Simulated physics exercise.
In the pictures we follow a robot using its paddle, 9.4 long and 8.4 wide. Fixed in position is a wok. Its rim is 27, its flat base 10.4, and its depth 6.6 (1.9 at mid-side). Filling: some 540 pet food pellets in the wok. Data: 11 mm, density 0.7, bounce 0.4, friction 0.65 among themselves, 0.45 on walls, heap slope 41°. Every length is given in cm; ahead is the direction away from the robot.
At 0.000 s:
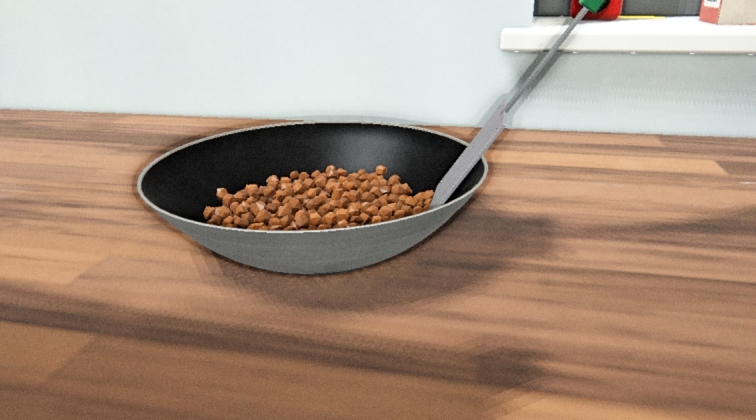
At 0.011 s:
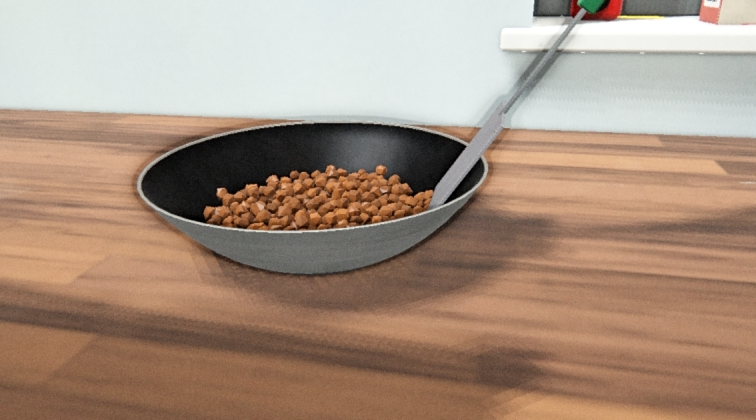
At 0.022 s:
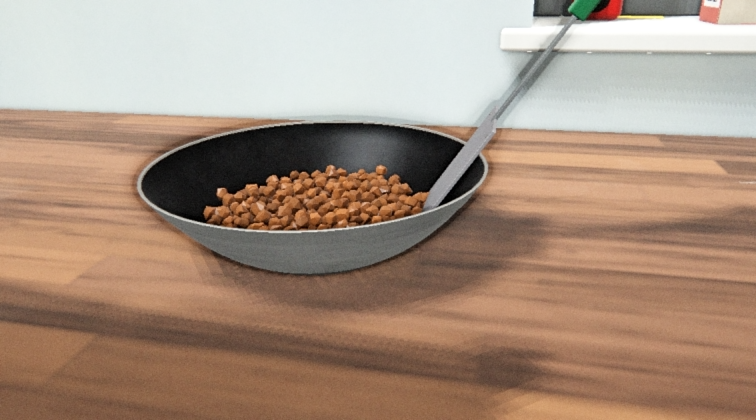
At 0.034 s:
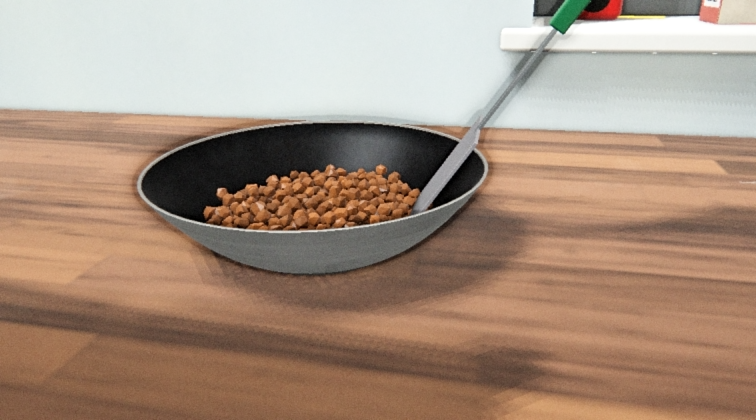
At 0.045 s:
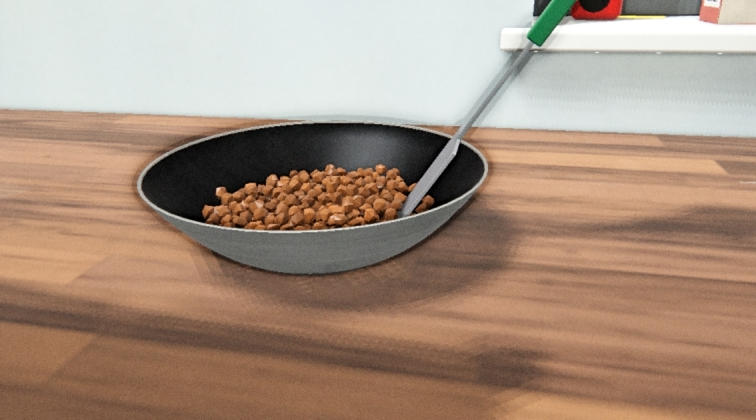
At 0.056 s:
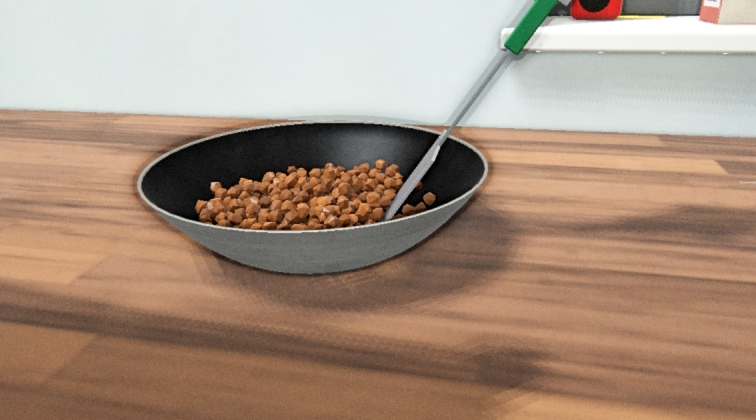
A dark wok with a grey outside sits on a brown wood-plank counter against a pale blue wall, seen from slightly above by a still camera. Brown pellets are heaped inside it, a grey paddle with a green handle slants in from the upper right, and a white shelf holds red and black items behind. The paddle slides left along the wok's right side into the heap, nudging some pellets leftward.
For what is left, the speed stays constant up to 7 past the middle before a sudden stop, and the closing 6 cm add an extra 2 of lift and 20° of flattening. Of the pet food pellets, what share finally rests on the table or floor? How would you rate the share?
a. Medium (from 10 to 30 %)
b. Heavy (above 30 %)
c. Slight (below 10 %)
Answer: B.
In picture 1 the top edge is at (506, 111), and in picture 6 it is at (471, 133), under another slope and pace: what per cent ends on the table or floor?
It comes to something like 15 %, give or take.
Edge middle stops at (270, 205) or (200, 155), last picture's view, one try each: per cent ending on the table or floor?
Try 1: Approx. 5 %; try 2: Approx. 55 %.
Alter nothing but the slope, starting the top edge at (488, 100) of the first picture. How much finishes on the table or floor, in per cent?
I'd estimate close to 40 per cent.
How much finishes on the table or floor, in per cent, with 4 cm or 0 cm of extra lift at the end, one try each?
Close to 30 and 30 percent respectively.
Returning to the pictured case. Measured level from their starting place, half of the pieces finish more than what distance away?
Roughly 10 centimetres.
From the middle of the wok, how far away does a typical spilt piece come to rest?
Close to 24 cm from the centre.
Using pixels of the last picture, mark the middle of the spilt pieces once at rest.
Centre of the spill: Approx. (74, 220).
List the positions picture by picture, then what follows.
In the first frame, paddle top edge at (506, 111), sloping 56°; upper third of the load around (322, 206), from x 210 to 430, top at y 170; 540 in the wok.
In the second frame, paddle top edge at (504, 112), sloping 56°; upper third of the load around (322, 206), from x 210 to 430, top at y 170.
In the third frame, paddle top edge at (496, 117), sloping 56°; upper third of the load around (322, 206), from x 210 to 430, top at y 170.
In the fourth frame, paddle top edge at (480, 128), sloping 56°; upper third of the load around (321, 205), from x 210 to 425, top at y 170.
In the fifth frame, paddle top edge at (460, 137), sloping 56°; upper third of the load around (321, 202), from x 210 to 430, top at y 170.
In the sixth frame, paddle top edge at (440, 144), sloping 56°; upper third of the load around (315, 199), from x 200 to 430, top at y 165; 540 in the wok.
After 0.08 s, sloping 56°, highest piece 7 above the table; 540 in the wok.
After 0.11 s, sloping 51°, highest piece 9 above the table; 540 in the wok.
After 0.32 s, sloping 36°, highest piece 14 above the table; 329 in the wok, 71 on the table or floor, 140 on the blade or in flight.
After 1.38 s, sloping 36°, highest piece 6 above the table; 326 in the wok, 214 on the table or floor.
At rest, 326 in the wok, 214 on the table or floor. That is 40 % on the table or floor.
